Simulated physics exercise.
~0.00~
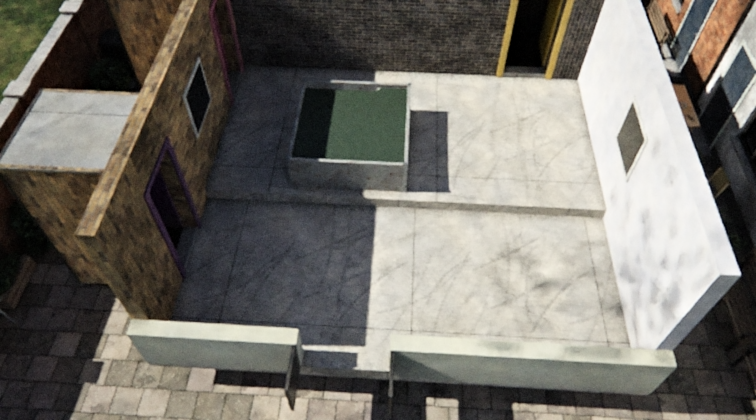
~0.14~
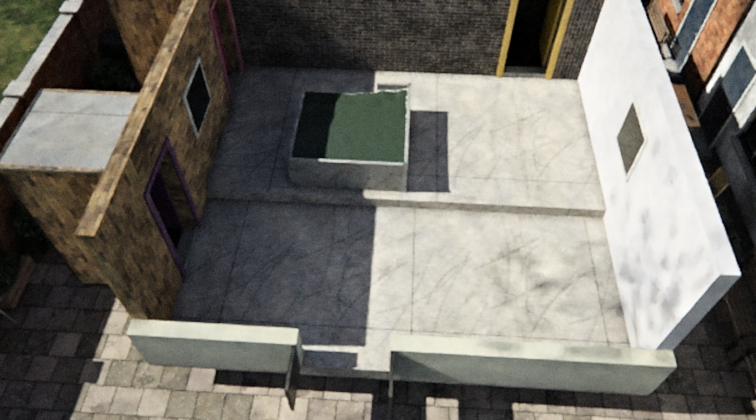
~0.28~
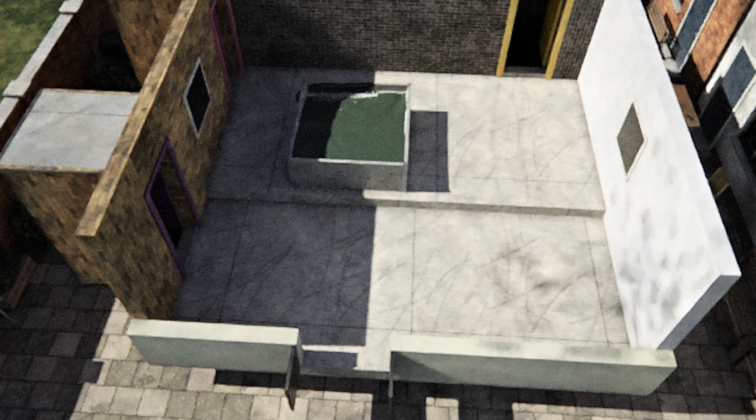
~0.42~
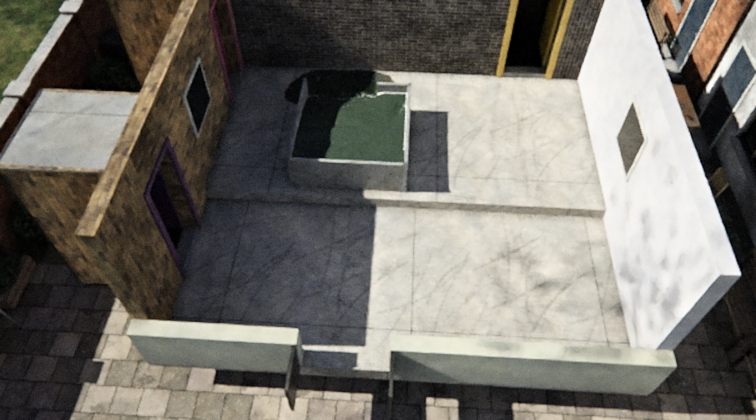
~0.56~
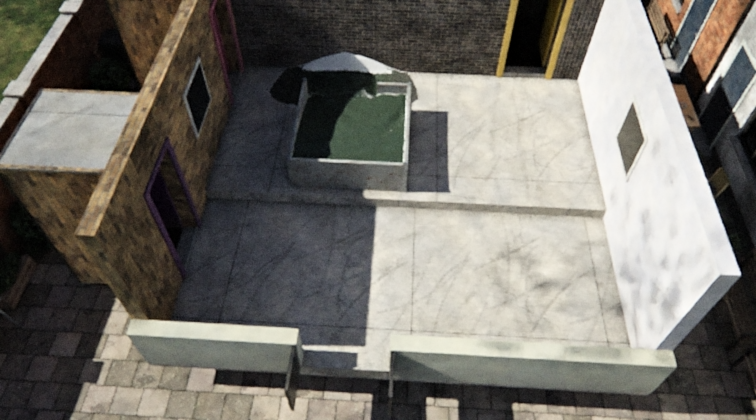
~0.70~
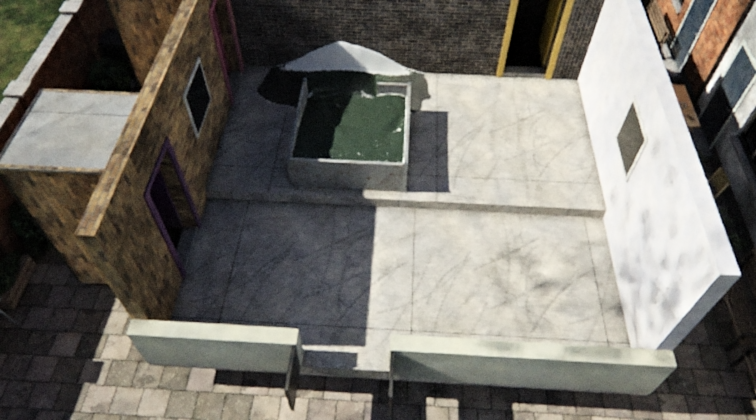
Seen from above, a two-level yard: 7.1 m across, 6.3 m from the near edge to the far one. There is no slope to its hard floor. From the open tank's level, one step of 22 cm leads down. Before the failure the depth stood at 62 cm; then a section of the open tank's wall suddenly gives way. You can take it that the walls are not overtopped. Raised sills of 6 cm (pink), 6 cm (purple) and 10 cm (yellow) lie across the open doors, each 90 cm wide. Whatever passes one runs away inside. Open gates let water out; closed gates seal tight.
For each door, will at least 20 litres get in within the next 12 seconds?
The pink door lets in more than the limit. The purple door lets in less than the limit. The yellow door lets in less than the limit.
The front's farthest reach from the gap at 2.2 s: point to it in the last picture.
Somewhere around (566, 80).
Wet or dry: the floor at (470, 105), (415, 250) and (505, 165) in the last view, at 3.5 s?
Going through the three points: Awash, then not yet touched, then awash.
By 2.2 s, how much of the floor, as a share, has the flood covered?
Near 25 per cent is wet.
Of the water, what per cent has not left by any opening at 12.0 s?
Roughly 74 per cent is still there.
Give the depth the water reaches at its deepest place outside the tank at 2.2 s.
Peak depth: Approx. 42 cm.
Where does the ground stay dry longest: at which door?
The purple door.
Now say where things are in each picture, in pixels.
The open tank at (352, 123) is whole and still, 62 cm deep, in the first picture.
Water pours out at (343, 103) and has run 0.8 m, to (307, 104); deepest outside 18 cm, 62 cm at the open tank's back, in the second picture.
The front is at (304, 92), 1.0 m from the gap at (343, 104); 1.1 m2 of floor is under water; 62 cm left at the back of the open tank, in the third picture.
Water pours out at (343, 104) and has run 1.3 m, to (313, 73); deepest outside 30 cm, 62 cm at the open tank's back, in the fourth picture.
The front is at (292, 68), 1.7 m from the gap at (343, 104); 2.8 m2 of floor is under water; 60 cm left at the back of the open tank, in the fifth picture.
The front is at (275, 68), 2.0 m from the gap at (343, 104); 3.0 m2 of floor is under water; 53 cm left at the back of the open tank, in the sixth picture.
After 1.4 s water covers 10 % of the floor and is deepest (46 cm) near (336, 76); pink door 14 cm at the sill, 2 L in, purple door not reached, yellow door not reached.
After 2.2 s water covers 25 % of the floor and is deepest (42 cm) near (253, 67); pink door 29 cm at the sill, 122 L in, purple door not reached, yellow door 5 cm at the sill, 0 L in.
After 3.5 s water covers 45 % of the floor and is deepest (24 cm) near (244, 66); pink door 22 cm at the sill, 325 L in, purple door 2 cm at the sill, 0 L in, yellow door 4 cm at the sill, 0 L in.
After 7.0 s water covers 80 % of the floor and is deepest (12 cm) near (238, 89); pink door 12 cm at the sill, 496 L in, purple door 2 cm at the sill, 0 L in, yellow door 6 cm at the sill, 0 L in.
After 12.0 s water covers 95 % of the floor and is deepest (8 cm) near (376, 221); pink door 6 cm at the sill, 522 L in, purple door 5 cm at the sill, 0 L in, yellow door 4 cm at the sill, 0 L in.
